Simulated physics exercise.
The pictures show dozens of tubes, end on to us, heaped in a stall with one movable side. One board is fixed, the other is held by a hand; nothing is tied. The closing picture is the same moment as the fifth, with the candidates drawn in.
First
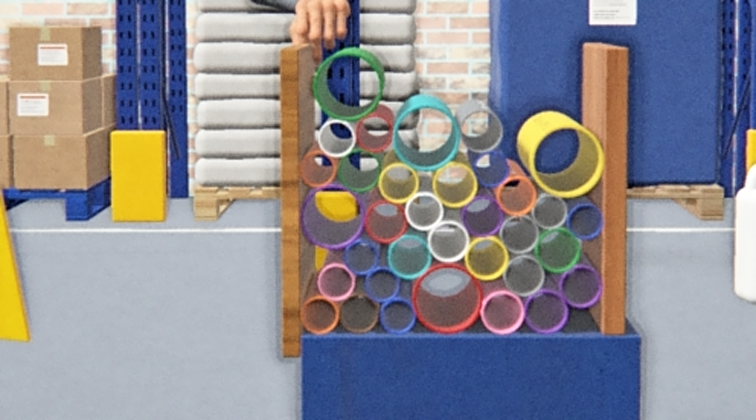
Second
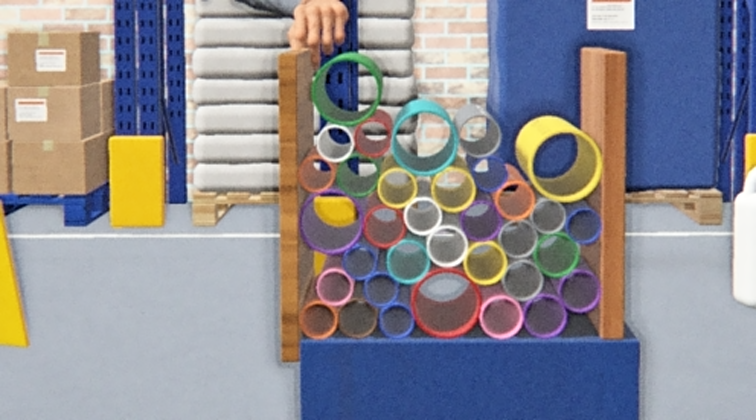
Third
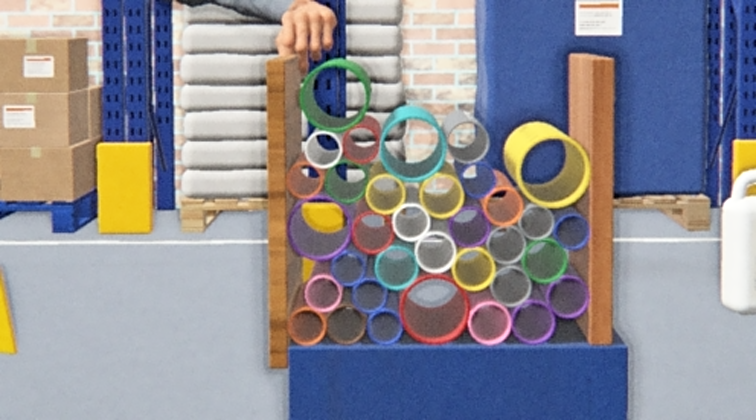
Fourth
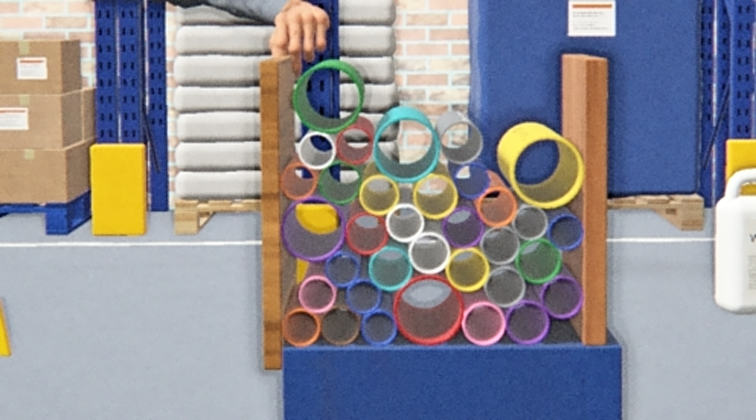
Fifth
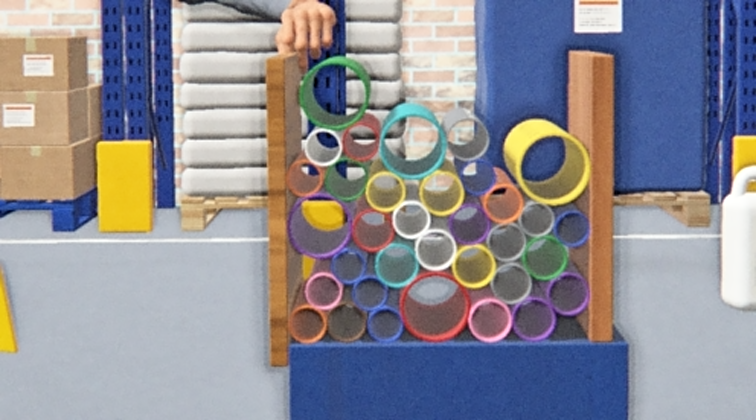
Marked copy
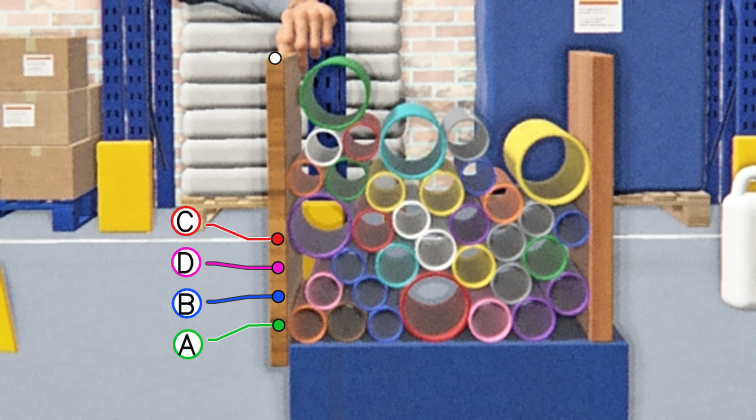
We see a hand resting atop the left board of a stall heaped with colourful tubes in a storage area; the view drifts slightly right, then back a little, while the hand, boards and tubes show no clear movement.
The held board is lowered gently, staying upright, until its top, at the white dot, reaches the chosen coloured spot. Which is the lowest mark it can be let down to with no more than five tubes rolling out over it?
Mark D is as low as it can go.
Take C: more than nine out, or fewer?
At C, fewer than nine.
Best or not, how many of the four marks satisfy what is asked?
Two of them.
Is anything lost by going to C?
At C: Yes.
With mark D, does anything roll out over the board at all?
At D: Yes.
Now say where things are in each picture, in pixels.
The first picture shows a white tube (337, 139); side board (300, 188); an orange tube (320, 316).
The second picture shows an orange tube (319, 321); a purple tube (545, 316).
The third picture shows a blue tube (348, 269); a green tube (545, 261).
The fourth picture shows a grey tube (530, 224); an orange tube (298, 182).
The fifth picture shows a white tube (323, 148); side board (287, 198); an orange tube (308, 325).
On the marked copy, A at (279, 325); B at (279, 296); C at (278, 239); D at (278, 268); the white dot at (275, 58).
Following D. Soon after the start, top of the board (286, 172).
Later, top of the board (288, 267).
In the end, top of the board (288, 267), five out over the board.
As for the rest, A more than five out over the board; B more than five out over the board; C three out over the board.
